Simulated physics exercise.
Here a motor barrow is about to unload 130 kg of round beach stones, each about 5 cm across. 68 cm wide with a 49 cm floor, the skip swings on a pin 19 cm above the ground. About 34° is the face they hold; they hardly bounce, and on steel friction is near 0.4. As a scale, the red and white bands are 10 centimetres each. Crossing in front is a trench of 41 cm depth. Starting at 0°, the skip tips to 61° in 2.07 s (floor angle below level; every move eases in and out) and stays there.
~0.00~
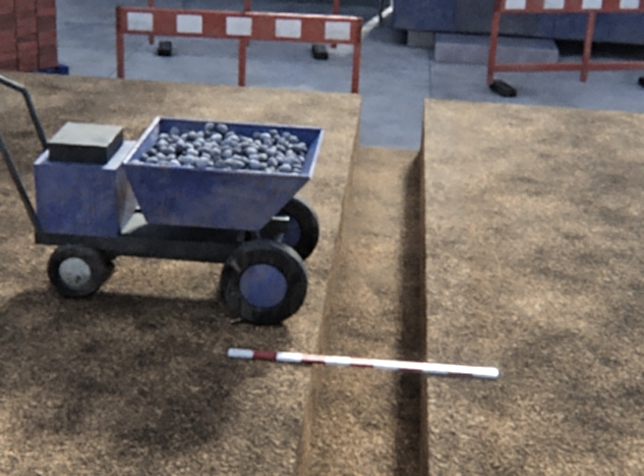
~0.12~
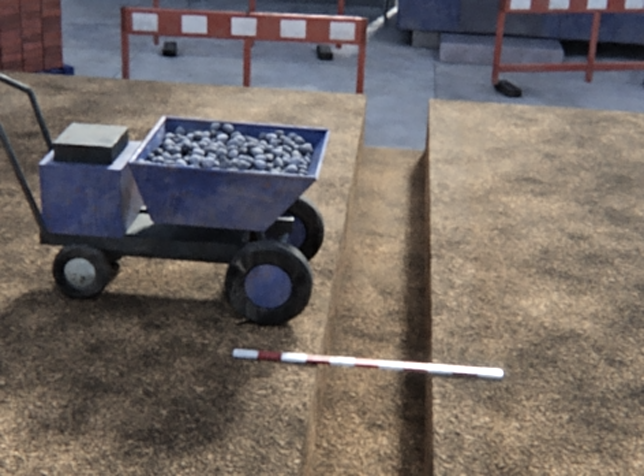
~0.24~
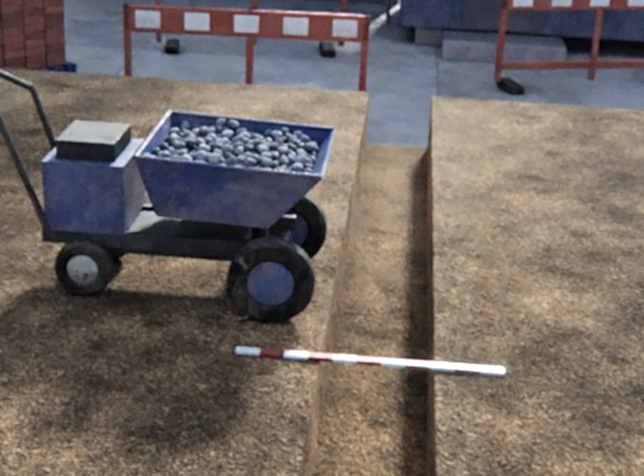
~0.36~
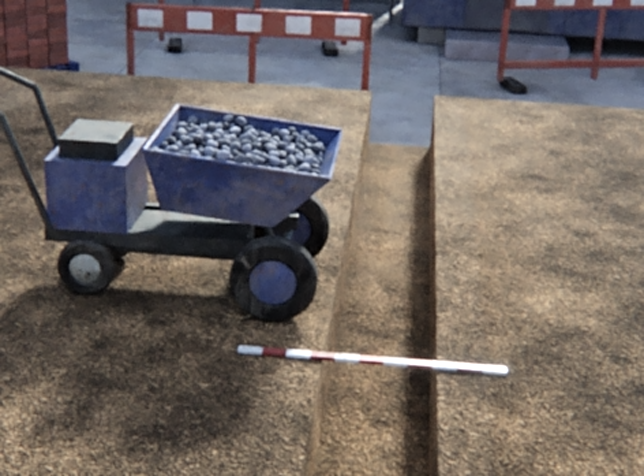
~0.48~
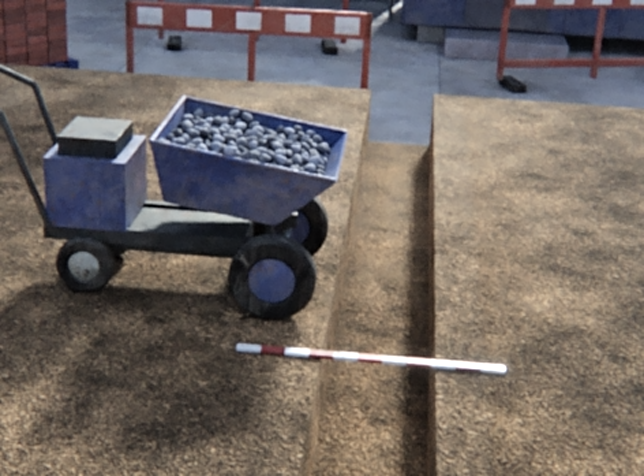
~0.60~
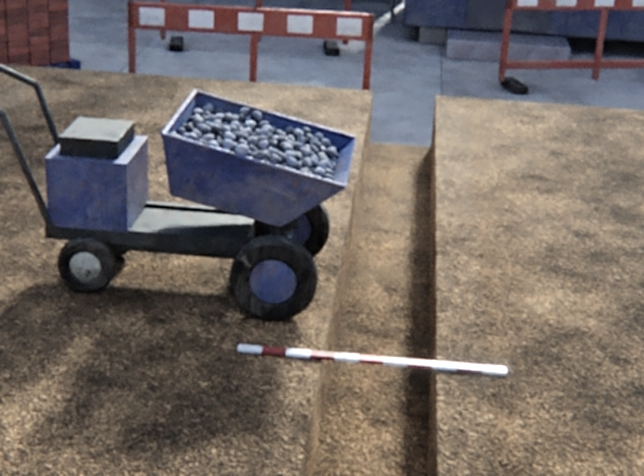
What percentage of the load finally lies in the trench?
About 70 per cent.
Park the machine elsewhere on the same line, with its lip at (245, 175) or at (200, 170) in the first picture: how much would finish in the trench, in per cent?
Around 95 and then 75 percent.
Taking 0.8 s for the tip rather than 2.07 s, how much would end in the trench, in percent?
In that case, around 50%.
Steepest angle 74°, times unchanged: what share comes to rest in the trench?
Close to 60 per cent then.
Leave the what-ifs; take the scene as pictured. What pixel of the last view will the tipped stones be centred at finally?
I'd point somewhere around (411, 360).
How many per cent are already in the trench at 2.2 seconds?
Around 25 per cent of it.
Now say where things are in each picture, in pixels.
In the first picture, the skip is at 0°, its lip at (310, 178); the top of the load is at (238, 142).
The second picture shows lip at (316, 179), floor tilted 1°, highest stones at (235, 141); the stones move at 0.1 m/s on average.
In the third picture, the skip is at 2°, its lip at (322, 178); the top of the load is at (213, 135); the stones move at 0.1 m/s on average.
In the fourth picture, the skip is at 5°, its lip at (330, 179); the top of the load is at (221, 131); the stones move at 0.2 m/s on average.
The fifth picture shows lip at (336, 181), floor tilted 8°, highest stones at (202, 122); the stones move at 0.3 m/s on average.
The sixth picture shows lip at (345, 187), floor tilted 12°, highest stones at (213, 118); the stones move at 0.3 m/s on average.
After 1.5 s the floor is at 51°; 100 % in the skip; the foremost stones are at (406, 223).
After 2.2 s the floor is at 61°; 58 % in the skip, 24 % in the trench, 18 % past the trench; the foremost stones are at (528, 302).
After 2.5 s the floor is at 61°; 37 % in the skip, 35 % in the trench, 28 % past the trench; the foremost stones are at (596, 311).
After 4.5 s the floor is at 61°; 2 % in the skip, 70 % in the trench, 28 % past the trench; the foremost stones are at (627, 313).
